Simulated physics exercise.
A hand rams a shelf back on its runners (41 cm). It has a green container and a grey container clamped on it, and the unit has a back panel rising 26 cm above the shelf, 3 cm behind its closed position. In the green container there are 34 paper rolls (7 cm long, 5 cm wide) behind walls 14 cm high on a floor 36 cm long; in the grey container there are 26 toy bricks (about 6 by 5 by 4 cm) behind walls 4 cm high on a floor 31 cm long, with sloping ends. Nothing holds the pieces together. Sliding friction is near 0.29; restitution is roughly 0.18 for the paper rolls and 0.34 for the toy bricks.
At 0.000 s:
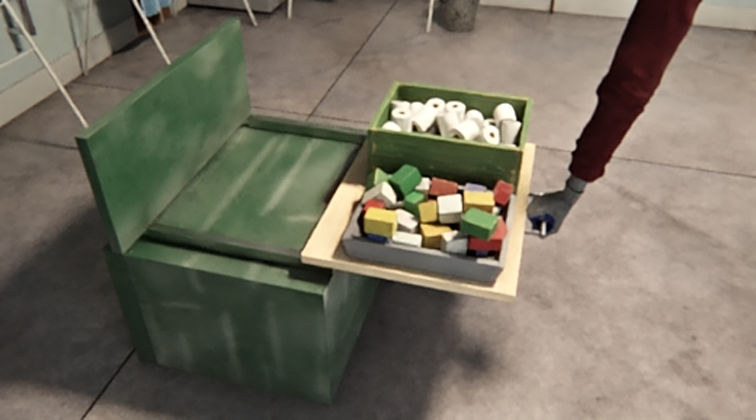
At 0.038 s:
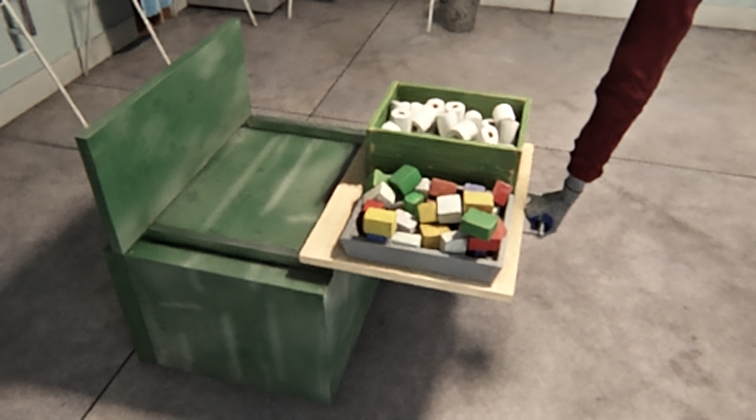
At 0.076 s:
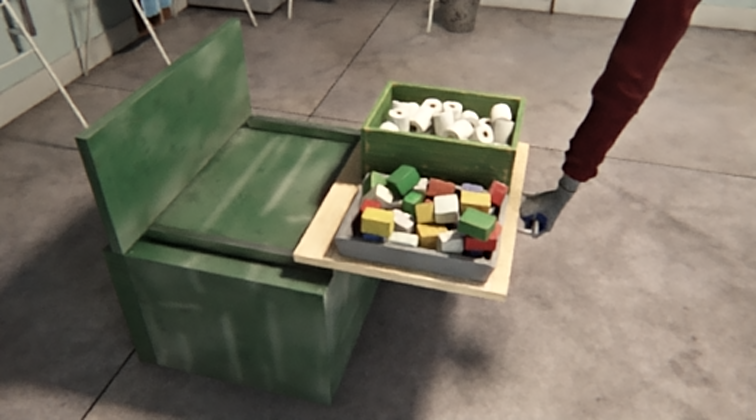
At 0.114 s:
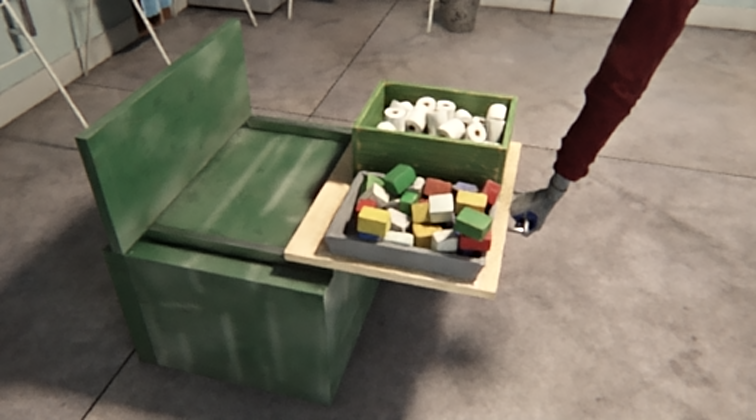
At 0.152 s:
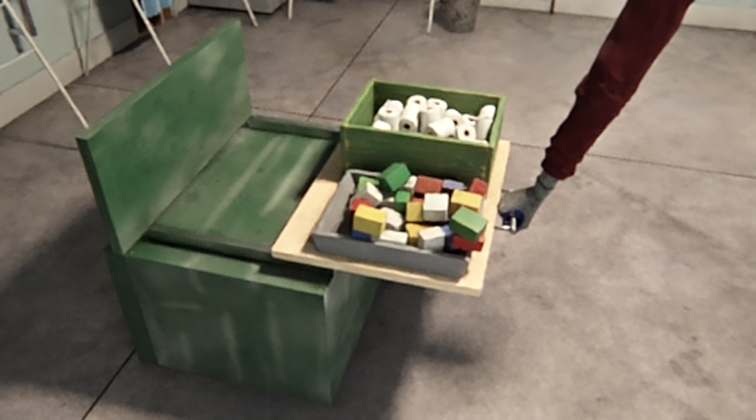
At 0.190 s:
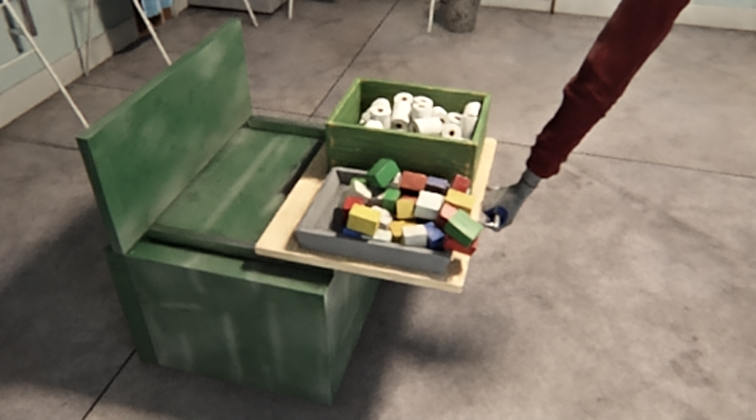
On a grey floor, a gloved hand pushes a loaded shelf leftward, and colourful blocks shift right.
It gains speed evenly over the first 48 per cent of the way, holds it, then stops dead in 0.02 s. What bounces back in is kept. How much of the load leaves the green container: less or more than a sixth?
It sheds fewer than one in six of them.
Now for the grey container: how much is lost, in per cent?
About: Grey container 35 per cent.
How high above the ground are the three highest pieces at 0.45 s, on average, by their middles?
Roughly 60 cm.
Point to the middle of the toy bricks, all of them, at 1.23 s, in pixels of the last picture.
Near (271, 189).
After 0.37 s, the shelf hits its stop.
After 0.45 s, green container 34 in, 0 out and grey container 23 in, 3 out.
After 0.57 s, green container 34 in, 0 out and grey container 21 in, 5 out.
After 0.79 s, green container 34 in, 0 out and grey container 20 in, 6 out.
Outcome (at 1.23 s), green container 34 in, 0 out and grey container 17 in, 9 out. Asked share, 0 of 34, 0 per cent.
